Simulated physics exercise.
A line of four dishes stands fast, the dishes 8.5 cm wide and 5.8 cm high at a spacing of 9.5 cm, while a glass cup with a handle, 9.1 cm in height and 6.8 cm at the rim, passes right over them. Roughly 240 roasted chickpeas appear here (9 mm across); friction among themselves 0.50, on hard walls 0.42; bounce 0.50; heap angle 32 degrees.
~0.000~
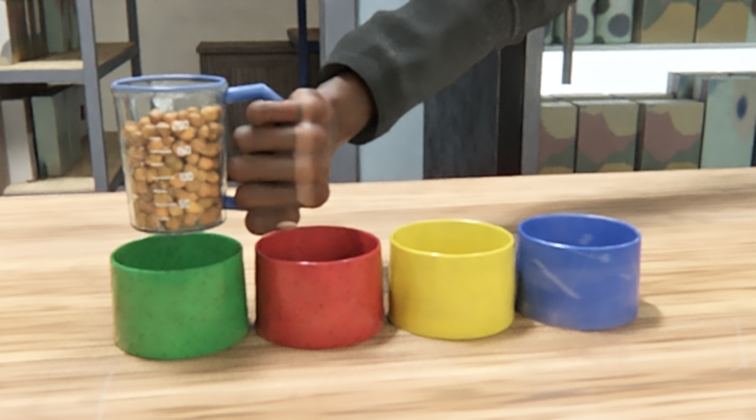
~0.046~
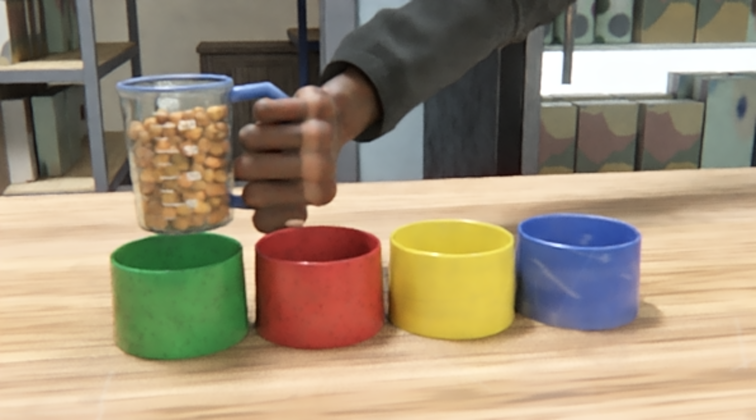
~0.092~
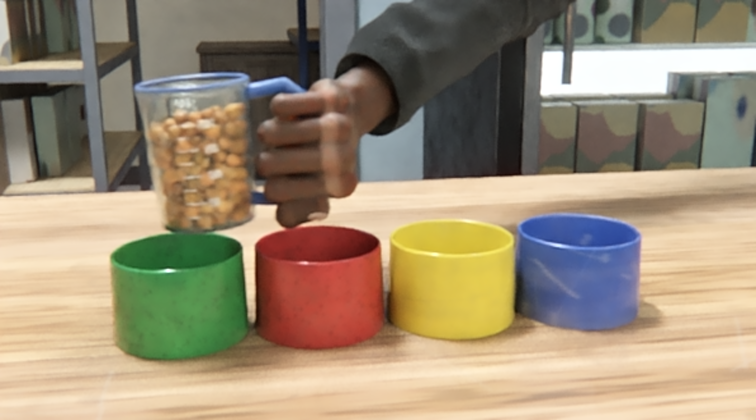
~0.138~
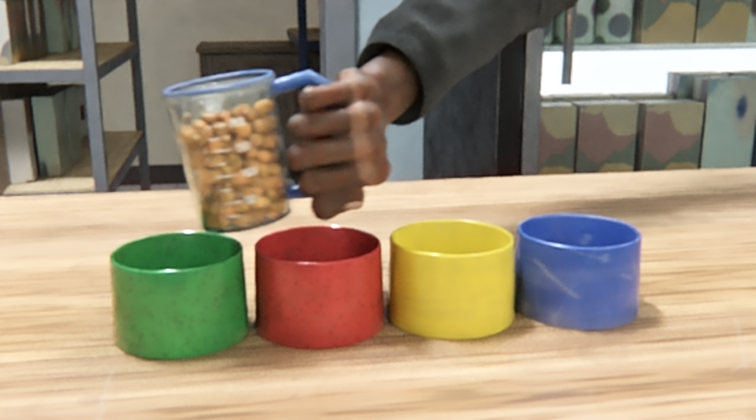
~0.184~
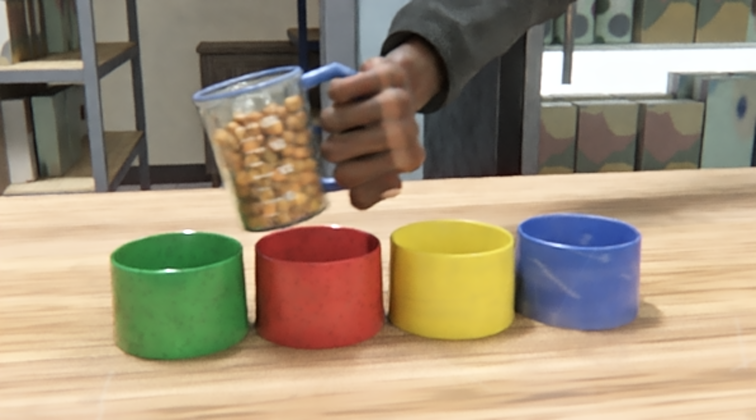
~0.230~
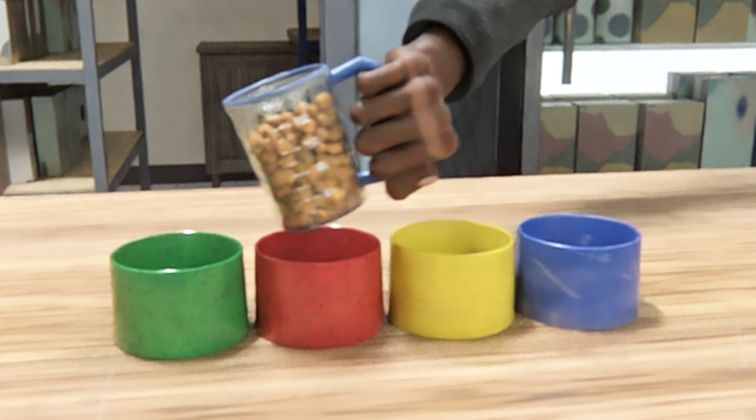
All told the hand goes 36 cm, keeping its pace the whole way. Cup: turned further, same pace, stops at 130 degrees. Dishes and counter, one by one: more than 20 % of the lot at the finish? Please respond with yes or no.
Red no, blue yes, green no, yellow no, counter yes.
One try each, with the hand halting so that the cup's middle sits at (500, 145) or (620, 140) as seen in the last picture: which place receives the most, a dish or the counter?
First try: Yellow; second try: Blue.
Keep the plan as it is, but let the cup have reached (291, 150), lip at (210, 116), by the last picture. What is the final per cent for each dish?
Per cent kept: Red 0, blue 50, green 0, yellow 0.
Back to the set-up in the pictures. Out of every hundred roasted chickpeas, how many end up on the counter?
Near 45 percent, roughly speaking.
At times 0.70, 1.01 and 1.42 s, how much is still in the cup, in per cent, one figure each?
At the three moments: 100, 100 and 0 percent.
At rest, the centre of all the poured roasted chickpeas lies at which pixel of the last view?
Roughly (596, 291).
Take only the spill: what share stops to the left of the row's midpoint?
About 0 percent.
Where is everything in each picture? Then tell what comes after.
The first picture shows cup at (175, 153), tilt 0 degrees, lip at (115, 85), moved 0.0 cm; middle of the pieces at (177, 167); green dish at (178, 251); red dish at (318, 244); yellow dish at (452, 237); blue dish at (579, 231).
The second picture shows cup at (181, 153), tilt 1 degrees, lip at (120, 85), moved 0.4 cm; middle of the pieces at (184, 166).
The third picture shows cup at (201, 153), tilt 4 degrees, lip at (138, 88), moved 1.7 cm; middle of the pieces at (205, 166).
The fourth picture shows cup at (233, 152), tilt 9 degrees, lip at (166, 93), moved 3.8 cm; middle of the pieces at (237, 164).
The fifth picture shows cup at (267, 150), tilt 14 degrees, lip at (196, 98), moved 6.0 cm; middle of the pieces at (272, 163).
The sixth picture shows cup at (301, 149), tilt 19 degrees, lip at (226, 104), moved 8.2 cm; middle of the pieces at (307, 161); green dish at (178, 251); red dish at (318, 244); yellow dish at (452, 237); blue dish at (579, 231). Its pace works out near 115 degrees a second; the hand travels 48 cm a second.
Then, at 0.70 s, tilt 73 degrees; cup holds 100 %.
After 1.01 s, tilt 108 degrees; cup holds 100 %.
After 1.42 s, tilt 130 degrees; cup holds 0 %, blue 55 %.
At rest (2.0 s), red 0 %, blue 55 %, green 0 %, yellow 0 %, counter 45 %.
